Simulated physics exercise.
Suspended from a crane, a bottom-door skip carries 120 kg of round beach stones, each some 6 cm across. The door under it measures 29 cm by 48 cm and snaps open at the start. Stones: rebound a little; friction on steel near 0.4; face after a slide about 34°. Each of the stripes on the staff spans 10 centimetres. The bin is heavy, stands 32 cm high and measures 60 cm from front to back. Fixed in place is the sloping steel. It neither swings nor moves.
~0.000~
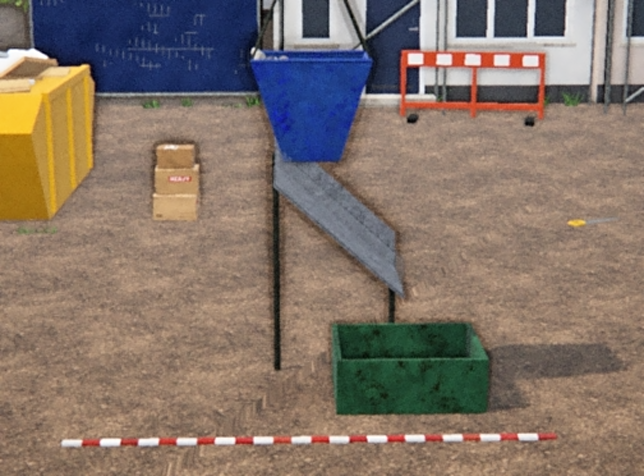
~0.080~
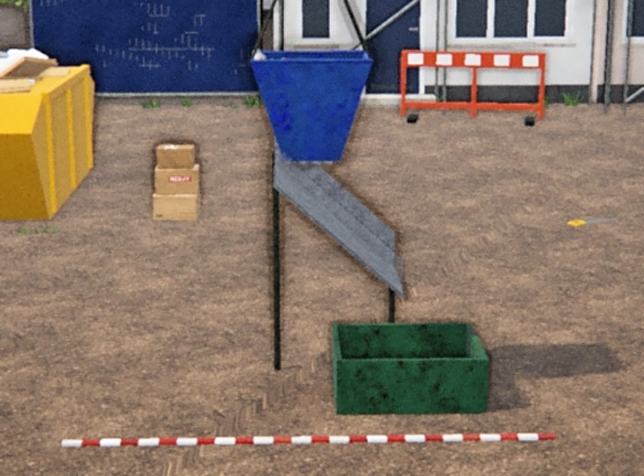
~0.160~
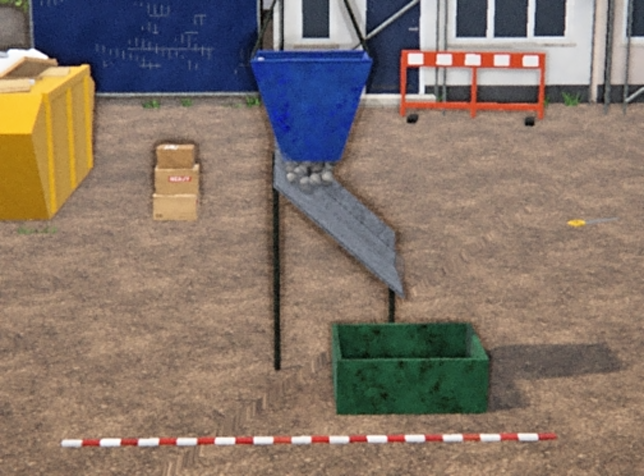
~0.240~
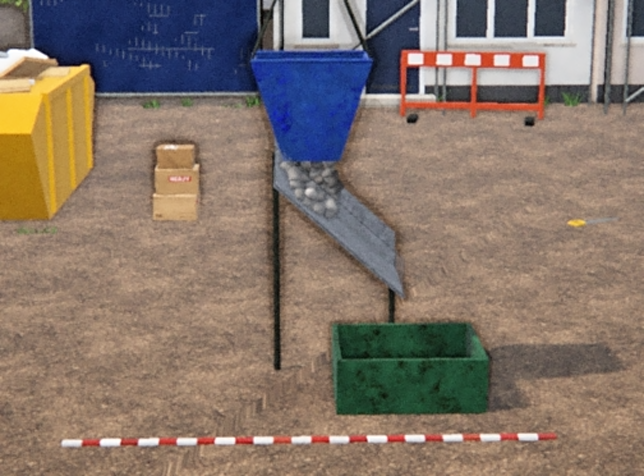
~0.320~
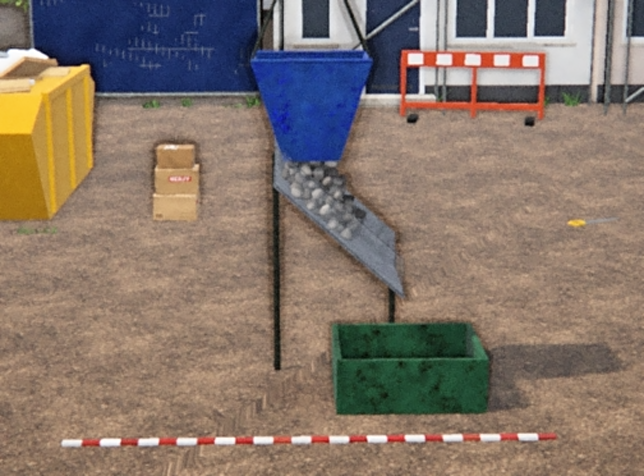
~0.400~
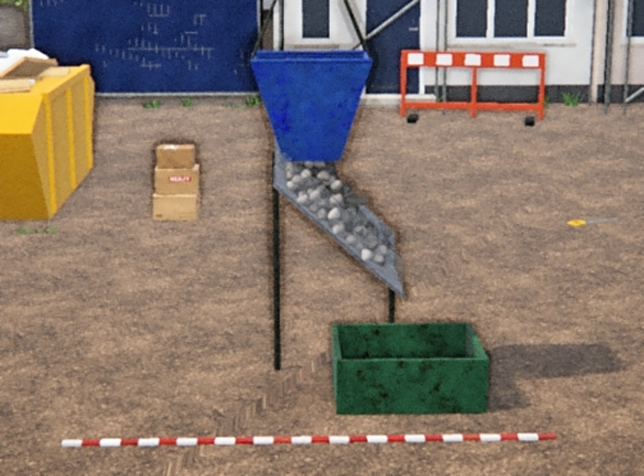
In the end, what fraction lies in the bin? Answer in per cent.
Around 76 %.
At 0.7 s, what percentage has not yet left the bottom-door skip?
About 0 %.
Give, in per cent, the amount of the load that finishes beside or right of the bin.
Approximately 25 in a hundred, give or take.
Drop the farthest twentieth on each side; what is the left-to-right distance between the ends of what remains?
I'd put it at close to 150 cm.
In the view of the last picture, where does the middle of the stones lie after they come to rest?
(445, 379).
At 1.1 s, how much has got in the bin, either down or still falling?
Share: Around 70 %.
After 0.7 s, 1 % in the bottom-door skip, 67 % on the steel, 2 % falling or lying left of the bin, 29 % falling or lying in the bin, 1 % falling or lying beside or right of the bin; the stones farthest right are at (472, 349).
After 1.1 s, 0 % in the bottom-door skip, 14 % on the steel, 70 % falling or lying in the bin, 15 % falling or lying beside or right of the bin; the stones farthest right are at (589, 396).
After 1.7 s, 0 % in the bottom-door skip, 76 % falling or lying in the bin, 24 % falling or lying beside or right of the bin.
After 2.6 s, 0 % in the bottom-door skip, 76 % falling or lying in the bin, 24 % falling or lying beside or right of the bin.
After 4.5 s, 0 % in the bottom-door skip, 76 % in the bin, 24 % beside or right of the bin.
